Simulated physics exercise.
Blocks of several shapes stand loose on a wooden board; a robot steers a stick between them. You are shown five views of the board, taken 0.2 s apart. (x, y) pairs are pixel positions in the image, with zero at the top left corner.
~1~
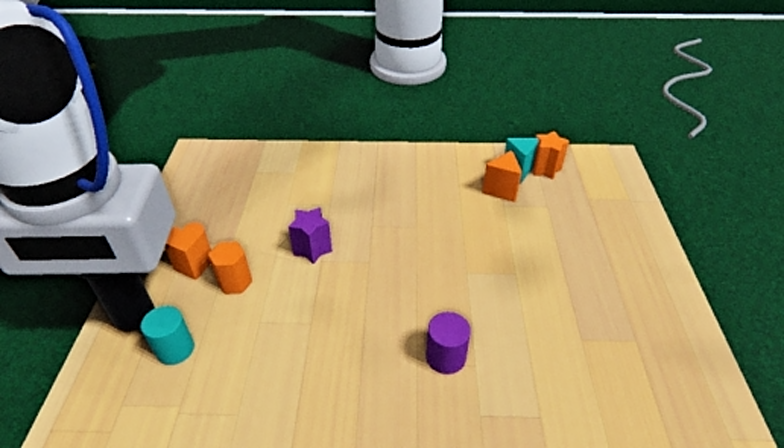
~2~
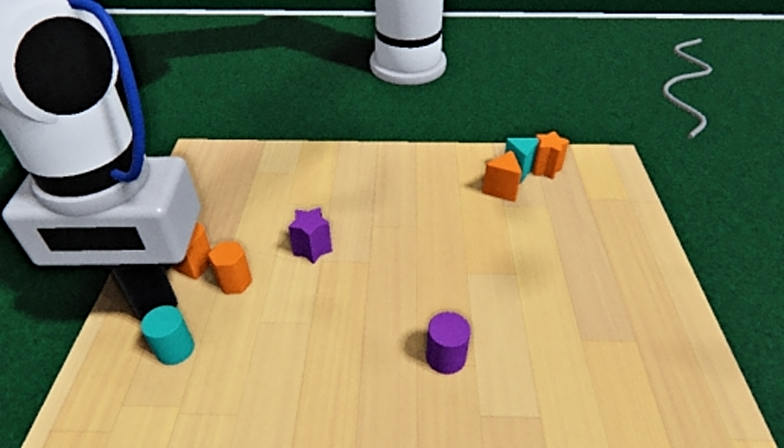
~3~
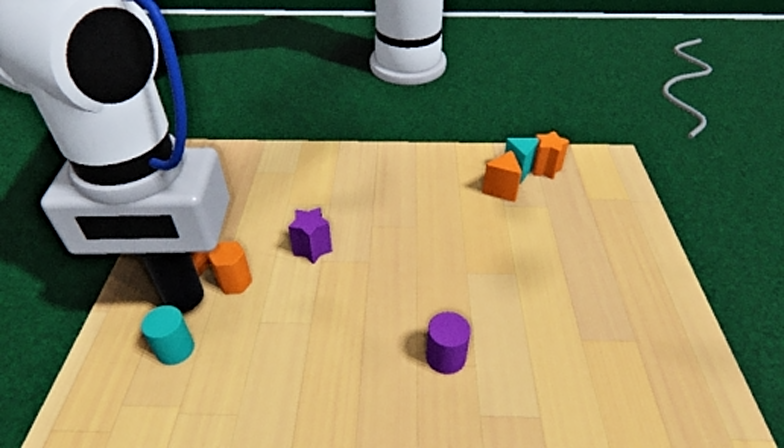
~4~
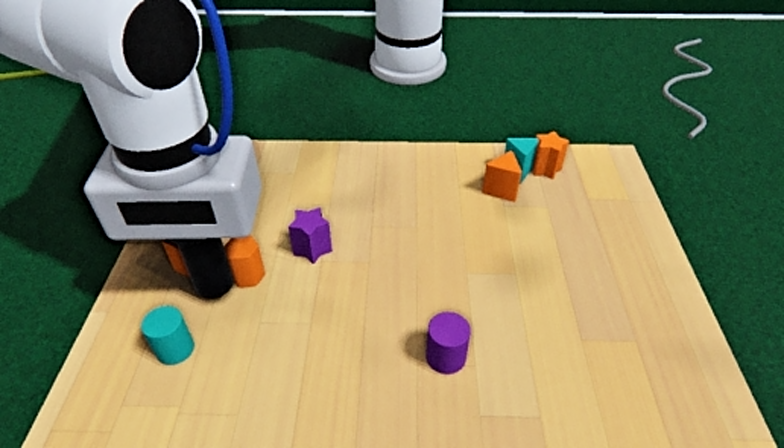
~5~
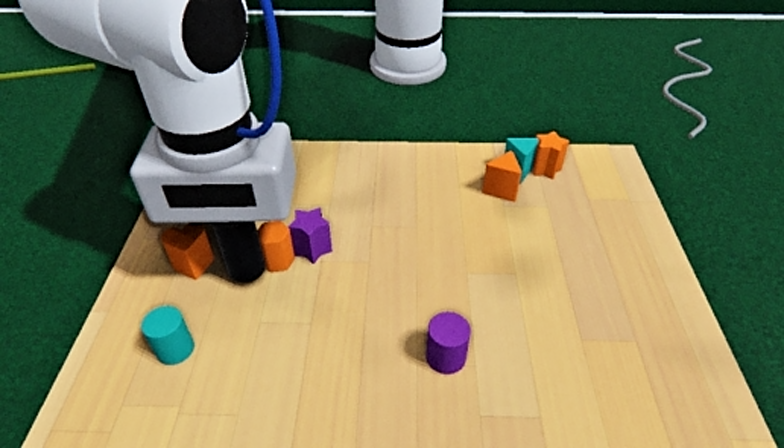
In the video, a robot arm moves its black stick rightward across a wooden board of colored blocks, passing in front of an orange block and then pushing the orange hexagonal block right, up beside the purple star.
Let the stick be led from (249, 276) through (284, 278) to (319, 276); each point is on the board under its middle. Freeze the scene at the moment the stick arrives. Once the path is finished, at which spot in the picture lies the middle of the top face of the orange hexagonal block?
Located at (293, 224).
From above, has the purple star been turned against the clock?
The answer is no.
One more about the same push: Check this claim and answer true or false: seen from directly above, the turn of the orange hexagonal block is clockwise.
That claim is false.
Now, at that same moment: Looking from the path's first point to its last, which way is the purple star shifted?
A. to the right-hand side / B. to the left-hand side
Choice B: To the left-hand side.
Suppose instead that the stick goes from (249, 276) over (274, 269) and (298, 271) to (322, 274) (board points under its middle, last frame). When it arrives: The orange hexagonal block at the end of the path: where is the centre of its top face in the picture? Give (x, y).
Answer: (302, 217).
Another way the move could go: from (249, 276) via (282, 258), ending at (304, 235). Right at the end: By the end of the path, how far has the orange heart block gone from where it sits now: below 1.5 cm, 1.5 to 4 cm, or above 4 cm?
It falls in the under 1.5 cm band.
The first path, step by step. Halfway along, stick at (283, 271); orange hexagonal block at (292, 224), turned 40° anticlockwise; purple star at (319, 212), turned 30° clockwise.
At the end, stick at (318, 269); orange heart block not moved; orange hexagonal block at (293, 224), turned 50° anticlockwise; purple star at (320, 211), turned 25° clockwise.
